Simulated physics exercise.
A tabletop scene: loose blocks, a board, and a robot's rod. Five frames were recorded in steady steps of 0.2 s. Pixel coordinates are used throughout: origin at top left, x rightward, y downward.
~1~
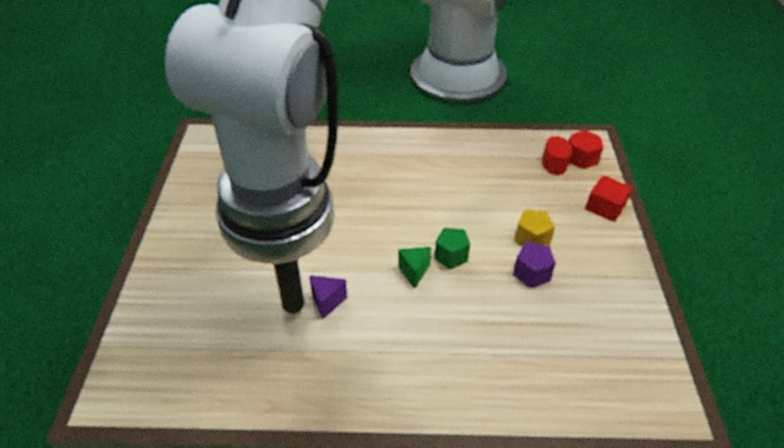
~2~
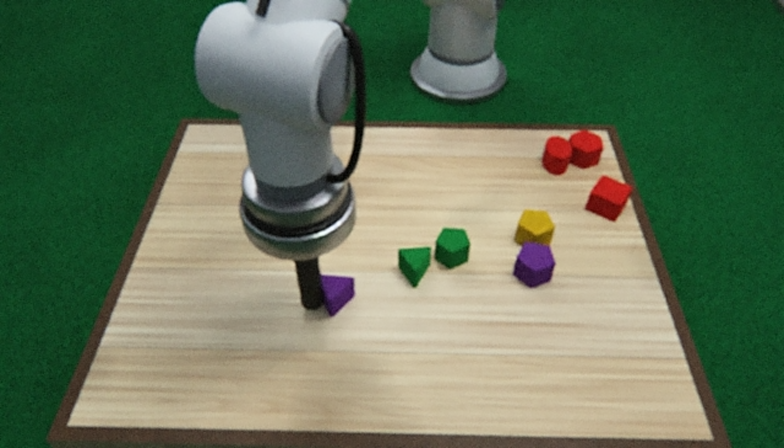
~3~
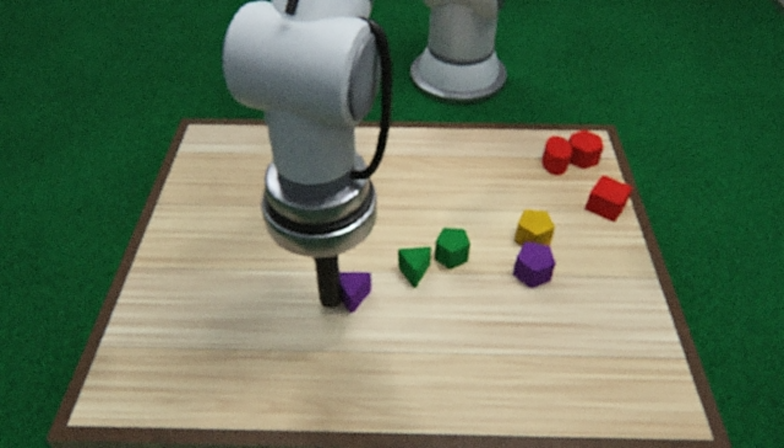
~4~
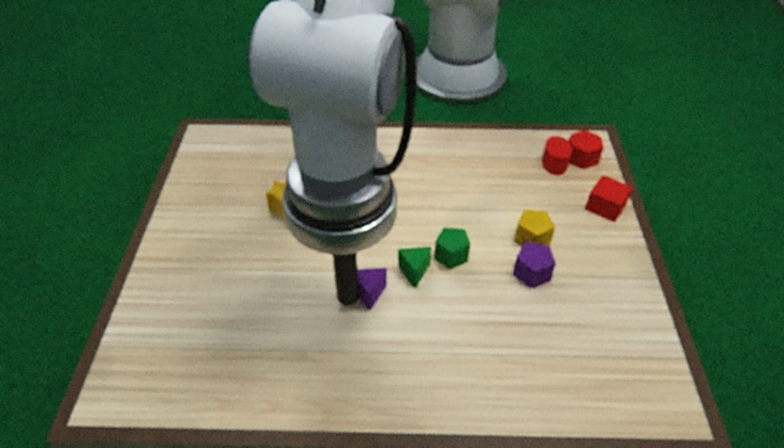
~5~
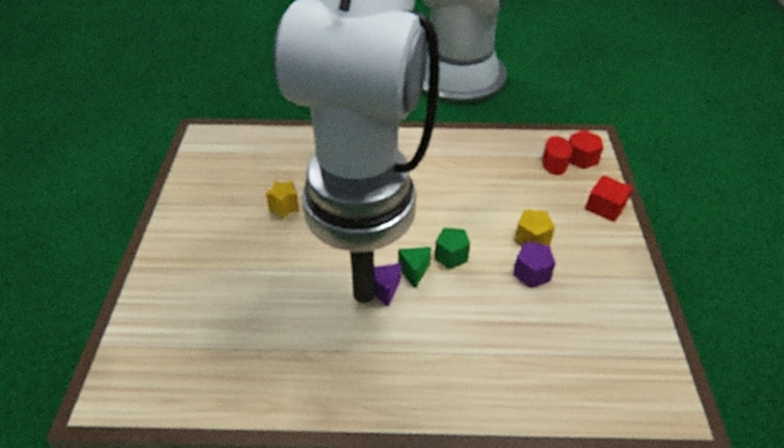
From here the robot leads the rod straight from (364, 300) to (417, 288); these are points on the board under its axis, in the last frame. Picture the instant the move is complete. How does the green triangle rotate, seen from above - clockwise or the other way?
Viewed from the top, it goes anticlockwise.
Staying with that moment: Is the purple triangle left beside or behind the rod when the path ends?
No, that is not what happens.
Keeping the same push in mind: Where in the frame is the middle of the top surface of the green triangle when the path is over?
It is going to be at (432, 247).
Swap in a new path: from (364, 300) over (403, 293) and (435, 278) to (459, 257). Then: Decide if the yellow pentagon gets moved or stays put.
At the end of the path, it will still be in place.
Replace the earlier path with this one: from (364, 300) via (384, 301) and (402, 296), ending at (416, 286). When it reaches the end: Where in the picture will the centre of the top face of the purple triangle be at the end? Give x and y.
The point I'd pick in the picture is (404, 252).
The first path, step by step. Halfway along, rod (391, 288); purple triangle (412, 268); green triangle (429, 250), turned 40° anticlockwise.
At the end, rod (418, 282); purple triangle (439, 263); green triangle (432, 247), turned 60° anticlockwise; green pentagon not moved.
